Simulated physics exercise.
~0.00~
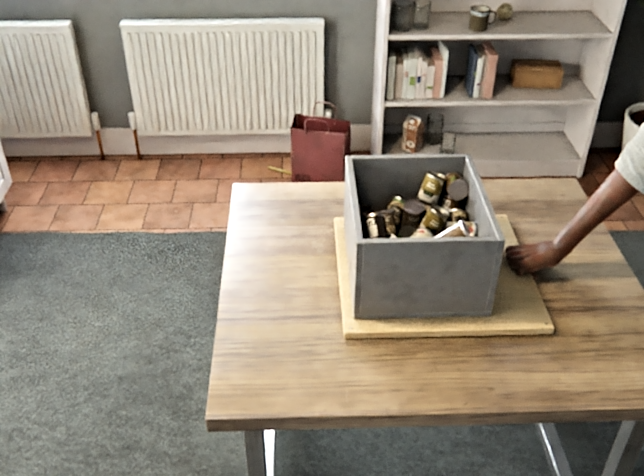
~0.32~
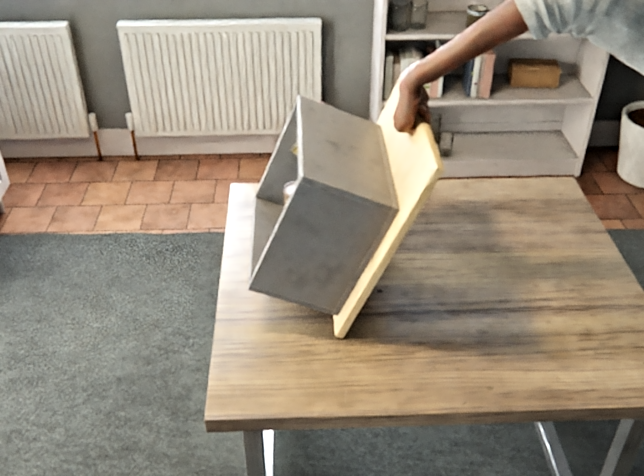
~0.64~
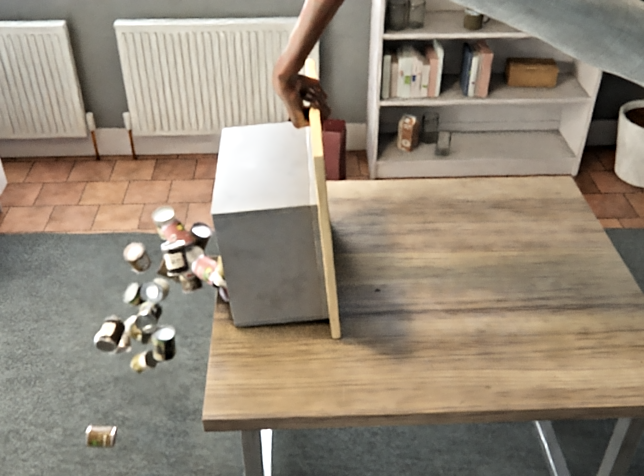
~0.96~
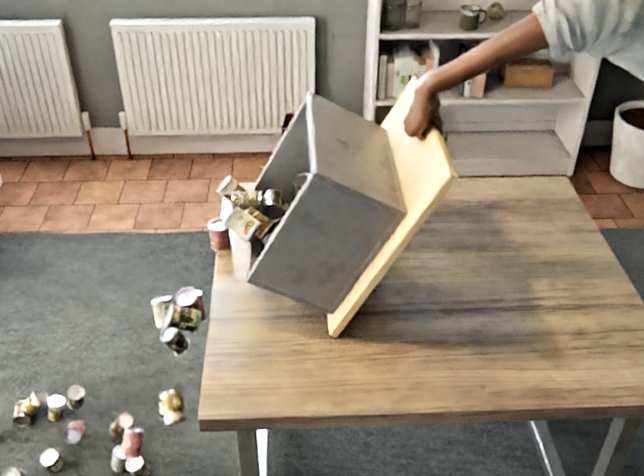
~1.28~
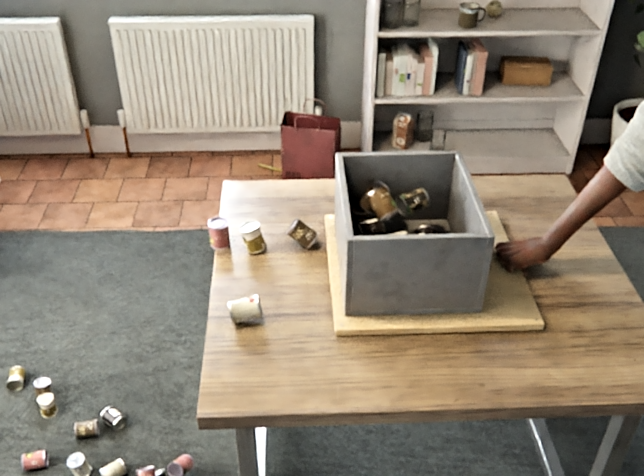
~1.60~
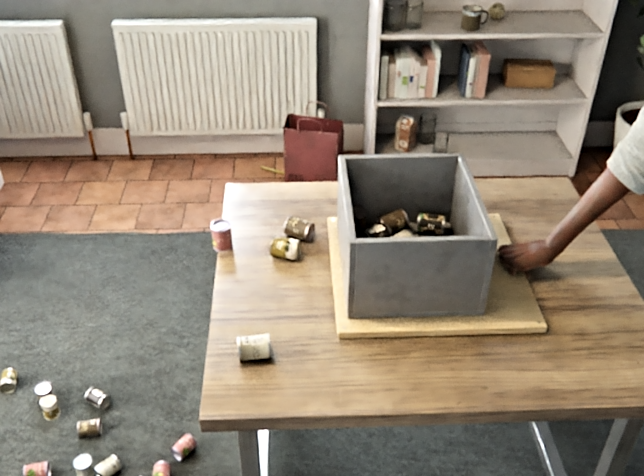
A grey tub tips left on a hand-lifted board, spilling most tins before settling flat.
